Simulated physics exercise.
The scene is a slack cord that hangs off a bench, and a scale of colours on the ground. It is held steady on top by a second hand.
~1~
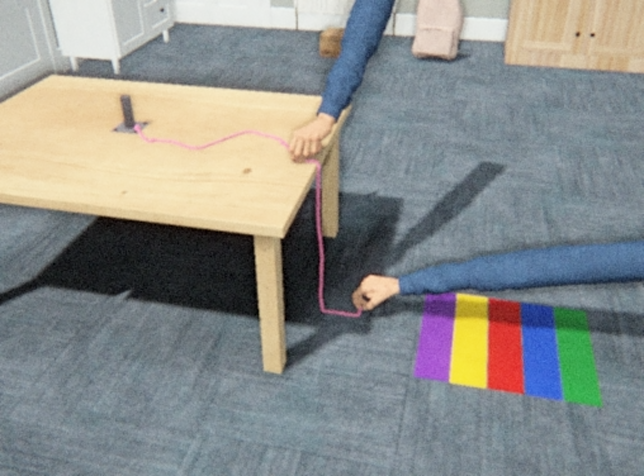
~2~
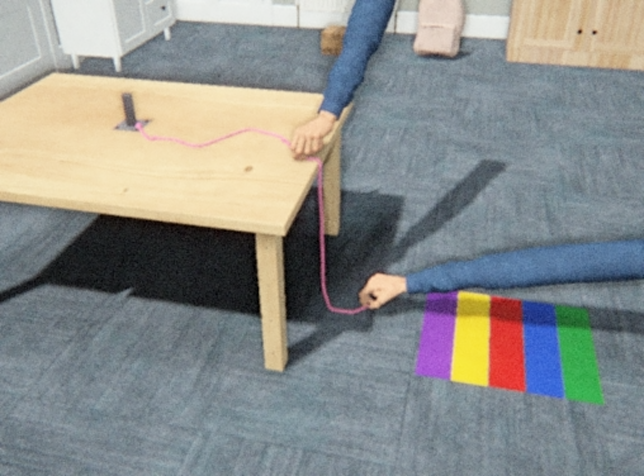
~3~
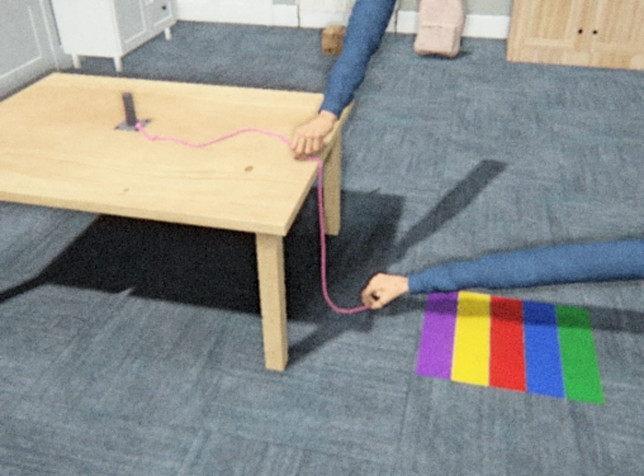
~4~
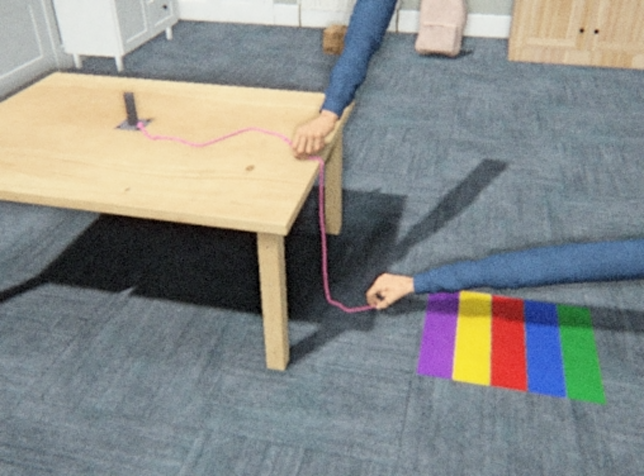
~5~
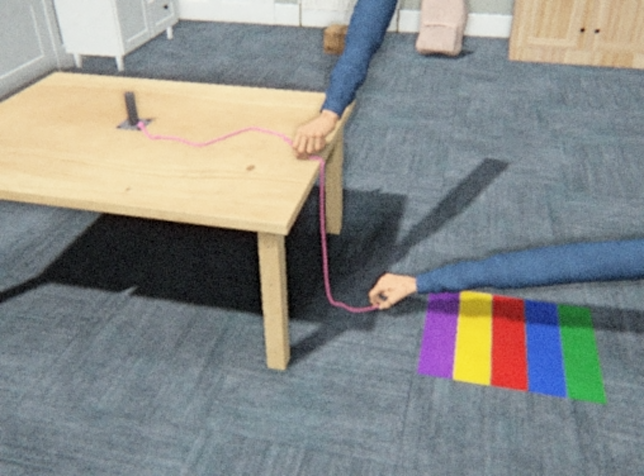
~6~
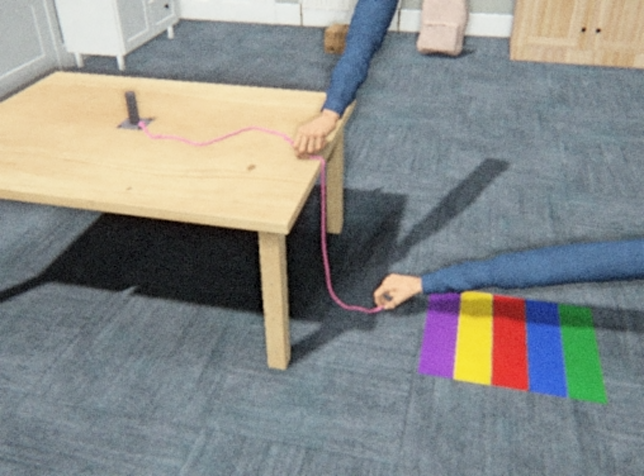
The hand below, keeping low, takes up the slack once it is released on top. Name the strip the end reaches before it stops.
Green.
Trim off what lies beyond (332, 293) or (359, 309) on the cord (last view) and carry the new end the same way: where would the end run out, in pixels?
You'd find it around (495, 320) the first time and around (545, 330) the second.
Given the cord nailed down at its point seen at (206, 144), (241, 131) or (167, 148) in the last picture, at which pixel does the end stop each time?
Per try (px, approx.): (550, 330); (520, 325); (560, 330).
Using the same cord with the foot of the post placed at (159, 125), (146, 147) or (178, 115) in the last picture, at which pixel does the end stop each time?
You'd find it around (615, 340), then (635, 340), and finally (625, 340).
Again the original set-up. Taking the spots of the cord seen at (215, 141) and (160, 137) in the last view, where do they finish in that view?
First one close to (251, 139), second close to (193, 131).
A little later, end near (516, 325); over red.
Next, end near (559, 331); over blue.
When it is tight, end near (586, 335); over green. The green one.
